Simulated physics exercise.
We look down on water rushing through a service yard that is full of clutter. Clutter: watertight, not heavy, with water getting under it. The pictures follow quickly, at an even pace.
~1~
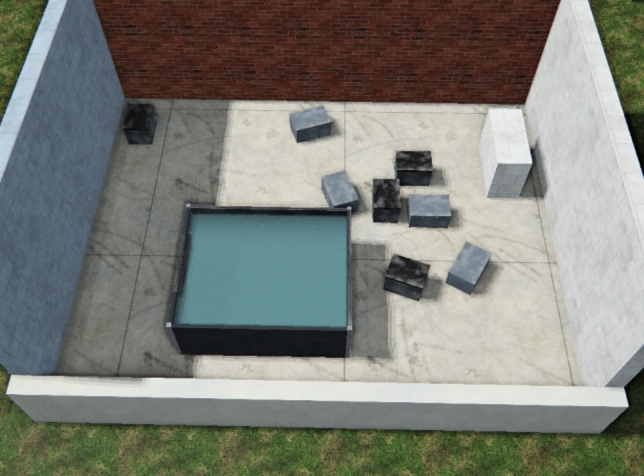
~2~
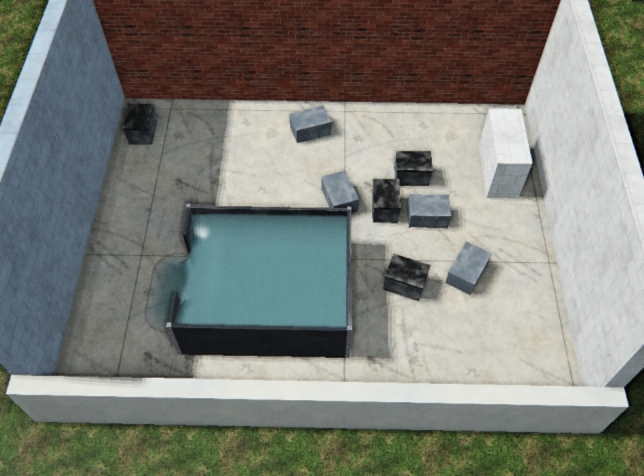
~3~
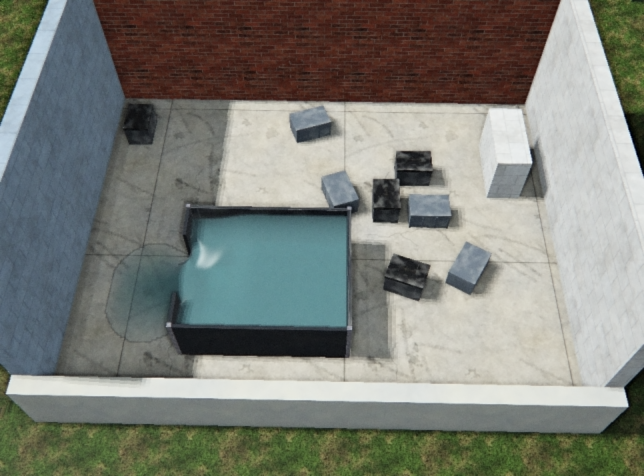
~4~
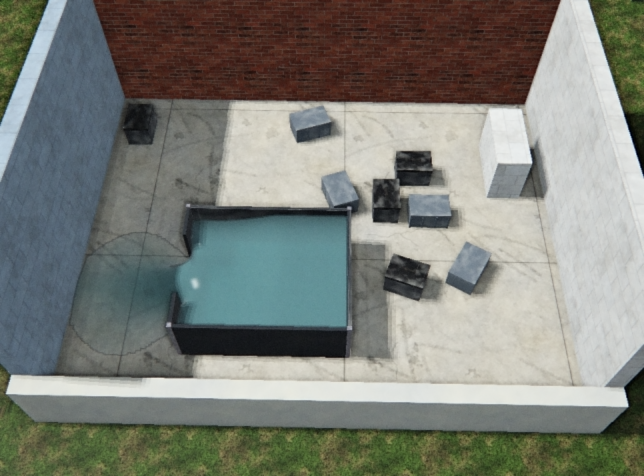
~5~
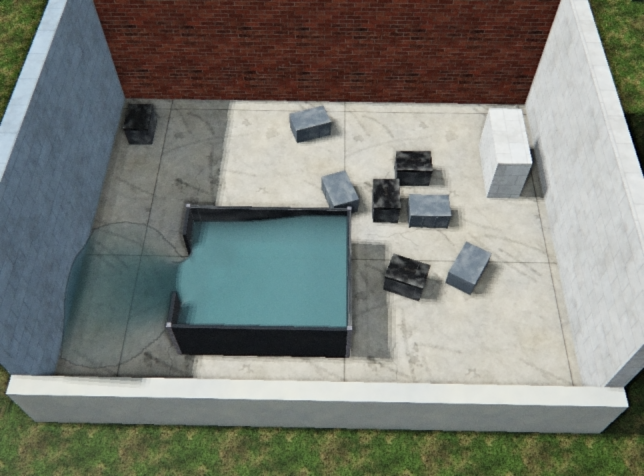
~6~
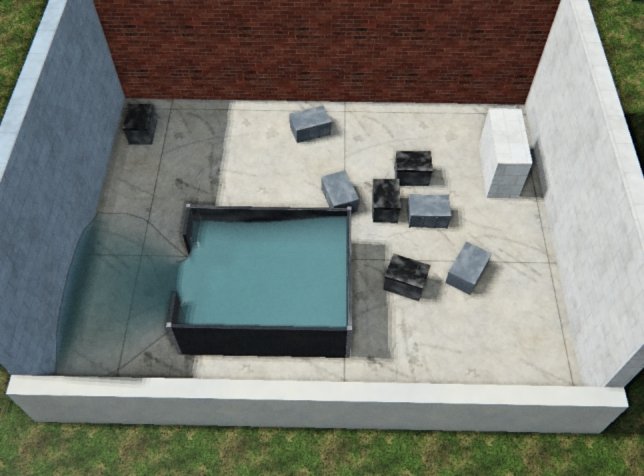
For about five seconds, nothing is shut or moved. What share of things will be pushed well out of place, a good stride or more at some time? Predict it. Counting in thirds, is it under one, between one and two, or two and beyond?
In thirds: Under one.
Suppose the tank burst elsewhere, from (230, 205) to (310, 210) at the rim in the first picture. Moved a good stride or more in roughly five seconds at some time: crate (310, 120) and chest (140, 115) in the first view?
Result, first then second: At least that distance; at least that distance.
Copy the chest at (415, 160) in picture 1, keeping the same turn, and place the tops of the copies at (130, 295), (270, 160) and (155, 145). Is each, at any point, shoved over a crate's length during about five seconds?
The first travels far, the second sits tight, the third travels far.
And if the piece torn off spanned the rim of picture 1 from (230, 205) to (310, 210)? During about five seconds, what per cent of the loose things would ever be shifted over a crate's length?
That should be close to 40 percent.
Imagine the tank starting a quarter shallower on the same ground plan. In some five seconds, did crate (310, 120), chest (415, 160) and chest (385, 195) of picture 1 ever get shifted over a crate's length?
Object 1: Covered it. Object 2: Didn't cover it. Object 3: Didn't cover it.
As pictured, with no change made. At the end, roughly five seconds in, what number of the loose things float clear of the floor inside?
By my tally, 1.
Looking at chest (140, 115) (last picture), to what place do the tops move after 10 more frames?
My guess is roughly (160, 91).
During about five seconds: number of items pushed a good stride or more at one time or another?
That adds up to 2.
A moment on, 0 of 8 are well off their spots; 0 afloat.
Next, 1 of 8 are well off their spots; 1 afloat.
Later, 1 of 8 are well off their spots; 1 afloat.
In the end, 2 of 8 are well off their spots, and 2 have been at some point; 1 afloat.
